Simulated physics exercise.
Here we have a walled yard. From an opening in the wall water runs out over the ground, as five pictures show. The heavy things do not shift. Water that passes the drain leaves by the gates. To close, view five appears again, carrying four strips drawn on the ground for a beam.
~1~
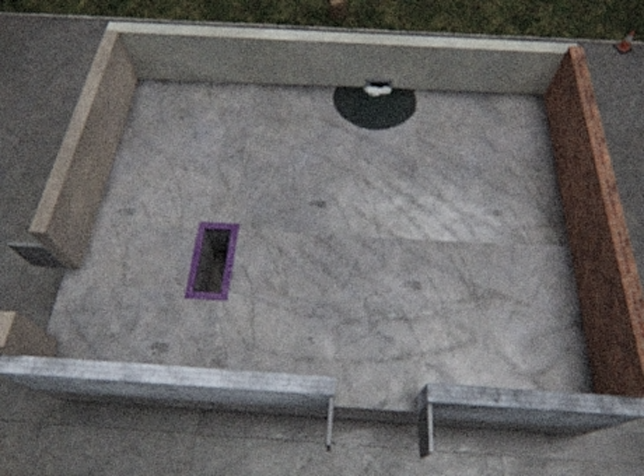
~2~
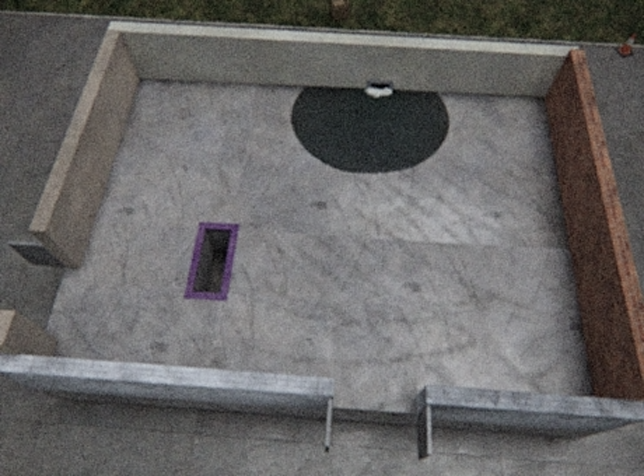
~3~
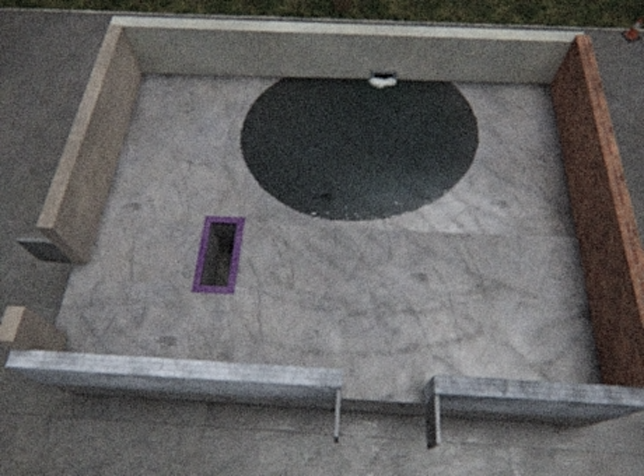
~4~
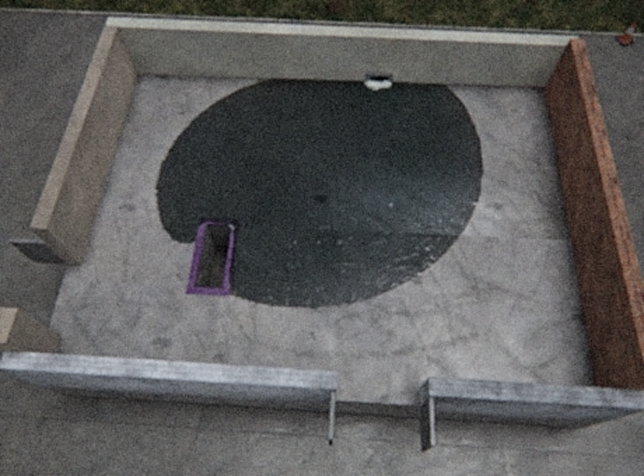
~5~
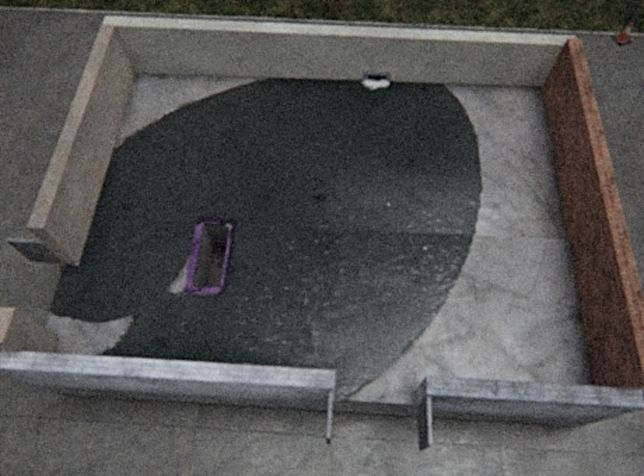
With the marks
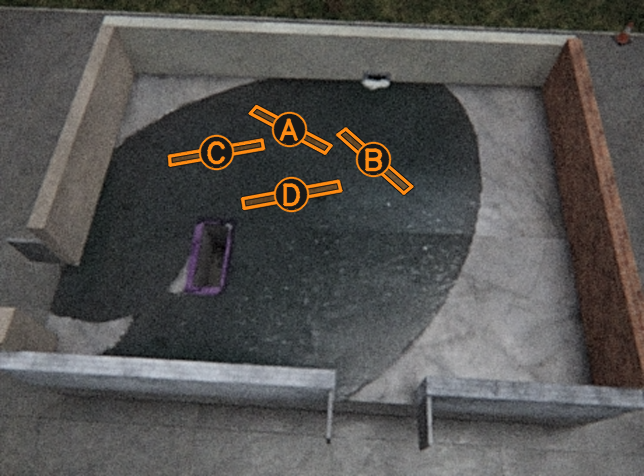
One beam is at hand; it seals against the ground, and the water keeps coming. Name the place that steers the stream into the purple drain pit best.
Go for C.
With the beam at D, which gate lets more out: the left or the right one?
The left one.
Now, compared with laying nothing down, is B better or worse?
It is worse.
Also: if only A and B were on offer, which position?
That is position A.
In orange, A from (253, 109) to (328, 149); B from (341, 131) to (407, 189); C from (169, 160) to (262, 144); D from (243, 203) to (339, 185).
If A is chosen, about 17 % of the stream goes into the purple drain pit, about 82 % out by the gates.
If B is chosen, about 14 % of the stream goes into the purple drain pit, about 86 % out by the gates.
If C is chosen, about 27 % of the stream goes into the purple drain pit, about 73 % out by the gates.
If D is chosen, about 14 % of the stream goes into the purple drain pit, about 86 % out by the gates.
